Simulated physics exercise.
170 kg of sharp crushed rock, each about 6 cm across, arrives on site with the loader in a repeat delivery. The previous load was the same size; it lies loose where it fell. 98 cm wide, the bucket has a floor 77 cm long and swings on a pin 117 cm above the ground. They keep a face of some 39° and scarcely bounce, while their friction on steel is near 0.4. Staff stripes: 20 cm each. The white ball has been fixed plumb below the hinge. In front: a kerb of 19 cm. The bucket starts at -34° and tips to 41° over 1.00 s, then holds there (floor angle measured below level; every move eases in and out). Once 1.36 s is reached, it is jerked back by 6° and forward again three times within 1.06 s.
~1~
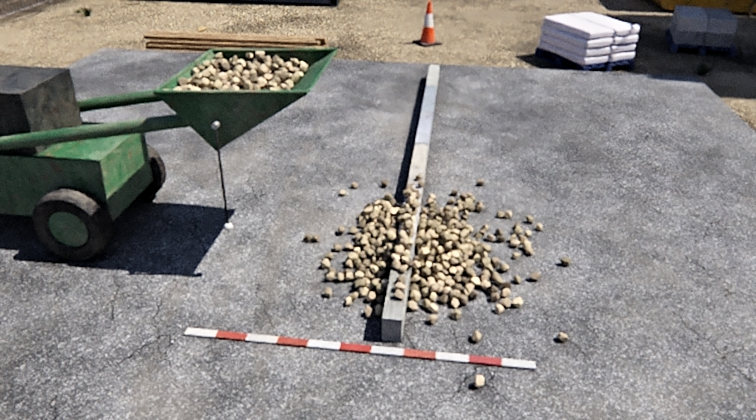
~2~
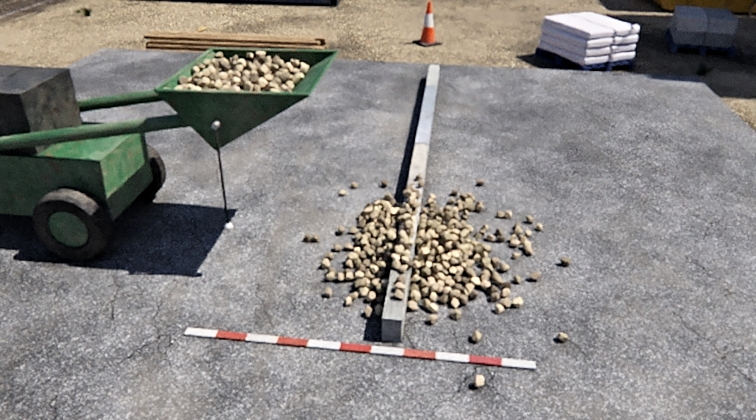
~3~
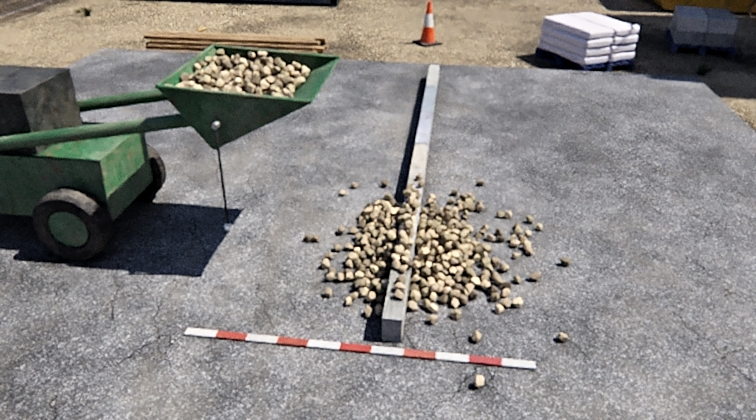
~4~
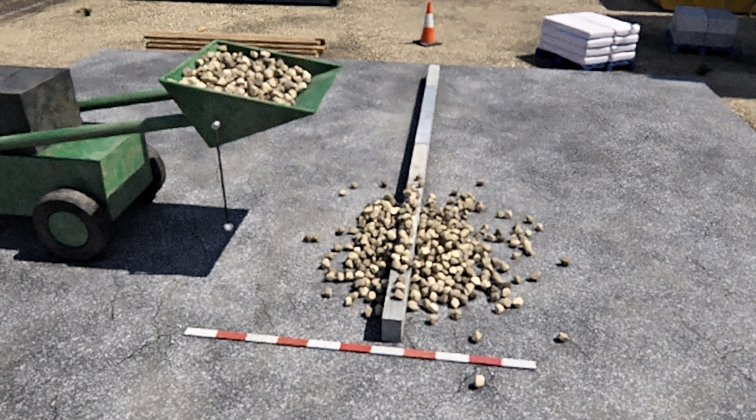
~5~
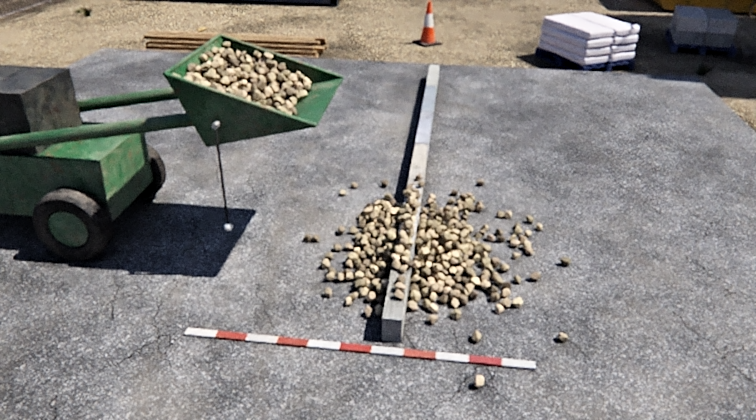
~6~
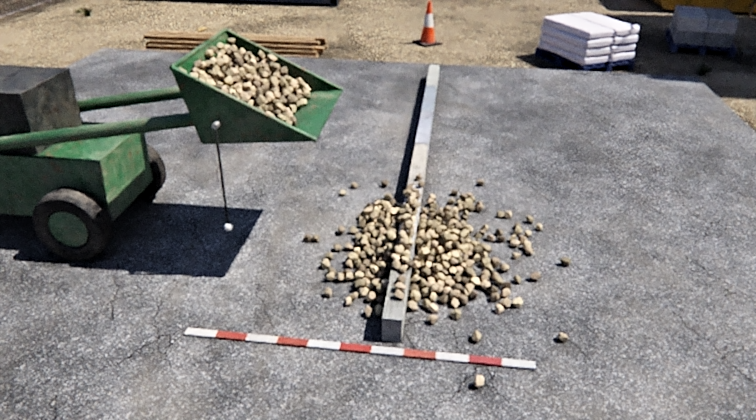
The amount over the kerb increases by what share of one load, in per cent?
By about 0 per cent of a load.
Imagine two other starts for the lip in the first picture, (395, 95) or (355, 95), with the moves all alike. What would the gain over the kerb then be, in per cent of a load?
Roughly 65 and 10 per cent, in that order.
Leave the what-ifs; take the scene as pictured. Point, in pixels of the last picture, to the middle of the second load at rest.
Their centre ends up near (353, 234).
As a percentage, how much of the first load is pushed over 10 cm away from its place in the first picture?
Roughly 0 per cent of them.
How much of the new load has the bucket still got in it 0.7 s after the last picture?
It holds some 80 percent.
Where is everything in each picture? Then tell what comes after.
The bucket is at -34°, its lip at (307, 93); the top of the load is at (237, 66). The earlier load is highest near (409, 217), 28 cm above ground level, 47 % on this side of the kerb, 53 % over the kerb, in the first picture.
The bucket is at -32°, its lip at (308, 95); the top of the load is at (232, 65), in the second picture.
Lip at (311, 102), floor tilted -28°, highest stones at (220, 62), in the third picture.
The bucket is at -22°, its lip at (314, 113); the top of the load is at (216, 59), in the fourth picture.
The bucket is at -14°, its lip at (316, 126); the top of the load is at (218, 54), in the fifth picture.
The bucket is at -5°, its lip at (316, 140); the top of the load is at (223, 51), in the sixth picture.
Then, 0.3 s after the last picture the floor is at 29°; in per cent of one load, 100 in the bucket, 47 on this side of the kerb, 53 over the kerb; the foremost stones are at (539, 254).
Then, 0.7 s after the last picture the floor is at 41°; in per cent of one load, 81 in the bucket, 67 on this side of the kerb, 53 over the kerb; the foremost stones are at (539, 254).
Then, 2.4 s after the last picture the floor is at 41°; in per cent of one load, 0 in the bucket, 147 on this side of the kerb, 53 over the kerb; the foremost stones are at (539, 254).
Then, 4.8 s after the last picture the floor is at 41°; in per cent of one load, 0 in the bucket, 147 on this side of the kerb, 53 over the kerb; the foremost stones are at (539, 254). Net gain over the kerb, 0.
